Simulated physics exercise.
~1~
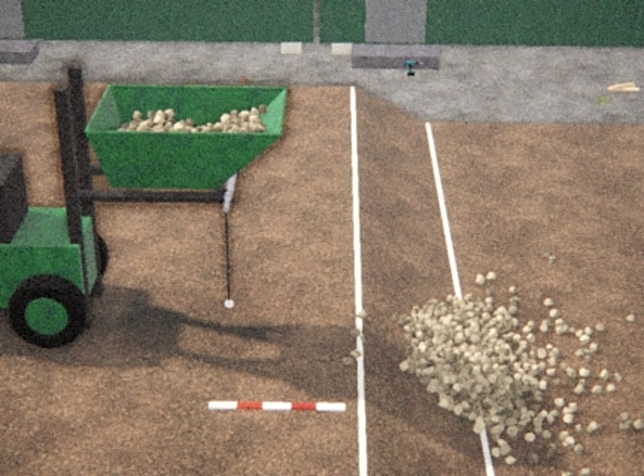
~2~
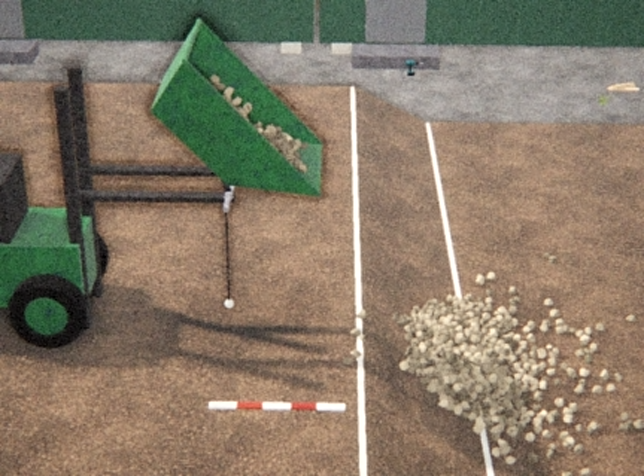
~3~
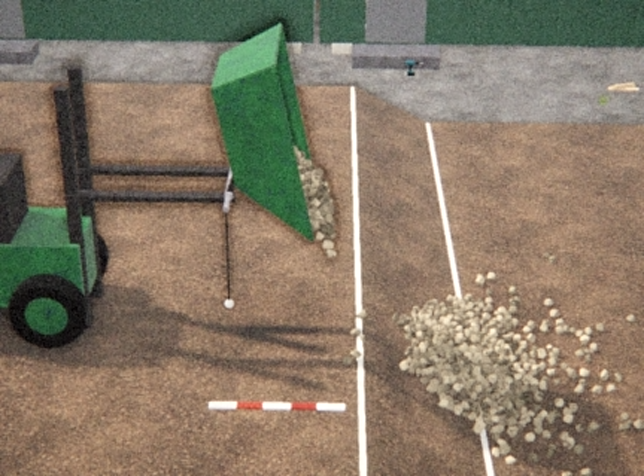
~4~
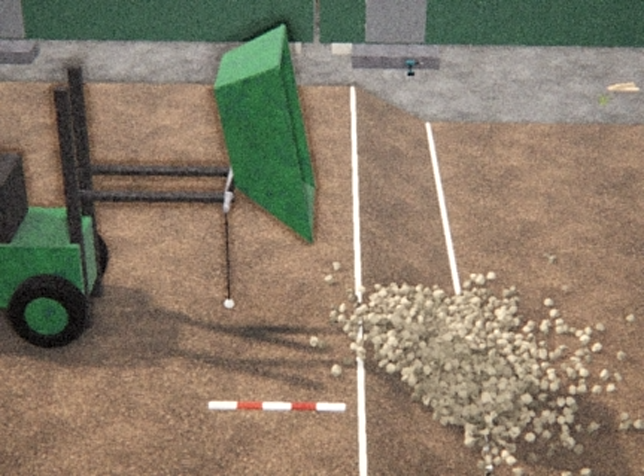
In the video, a green forklift tilts its raised skip to the right in two stages, tipping pale stones beside an existing pile. The skip ends empty and steeply tilted, and the enlarged heap spreads across both white lines.
